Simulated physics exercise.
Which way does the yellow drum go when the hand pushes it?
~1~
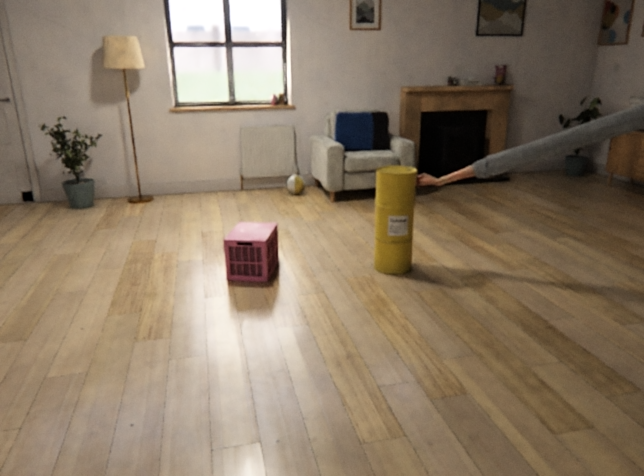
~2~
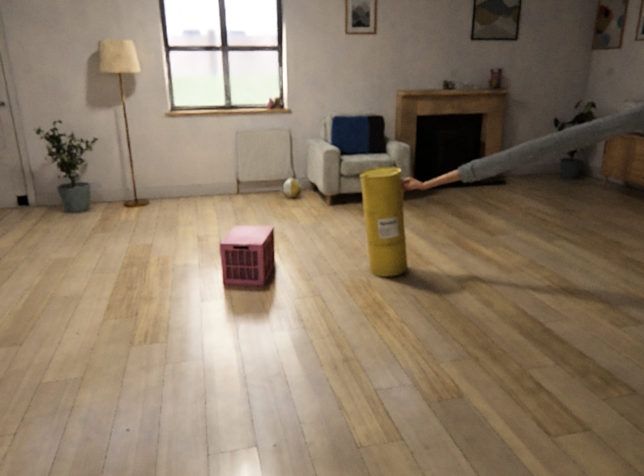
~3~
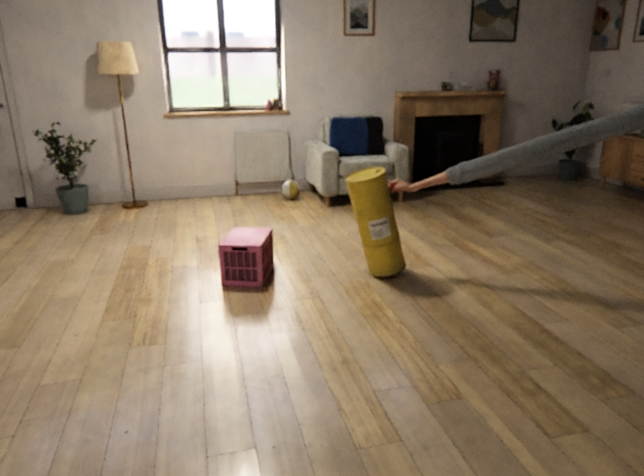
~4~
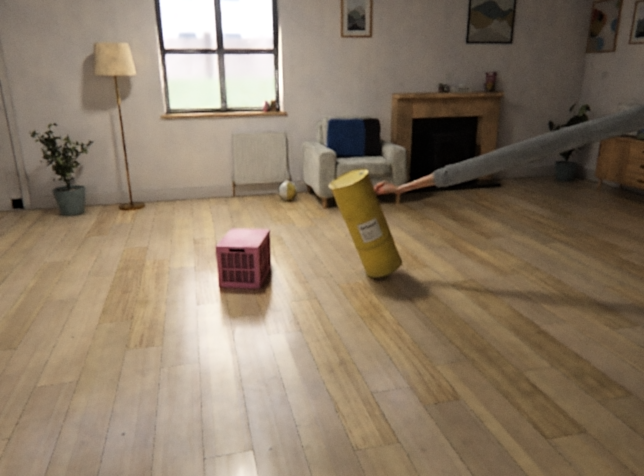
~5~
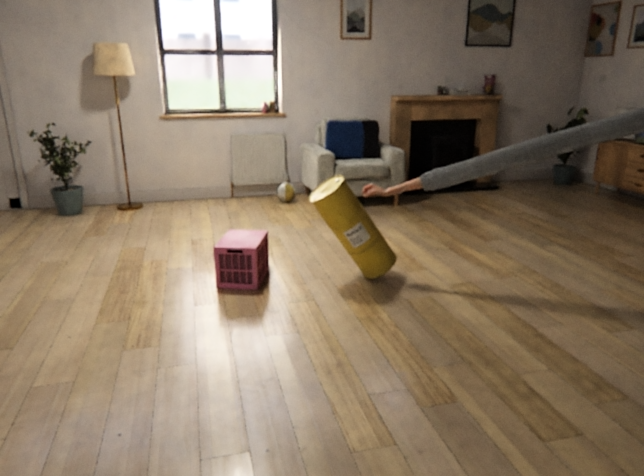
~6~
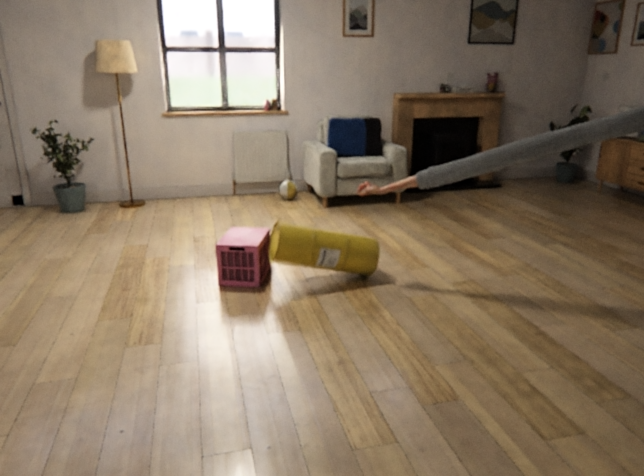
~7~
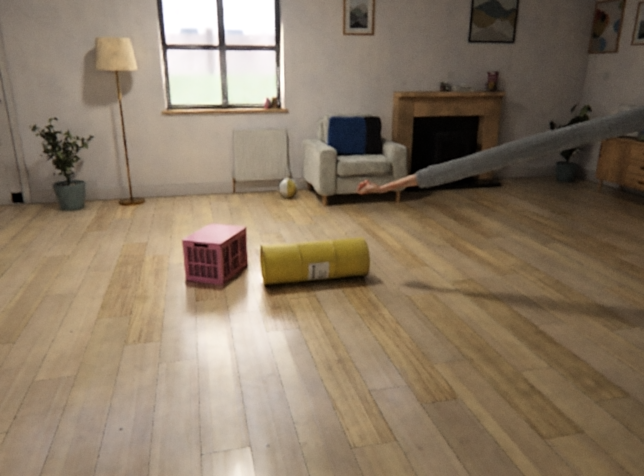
The yellow drum moves to the left, tipping over toward the pink crate.
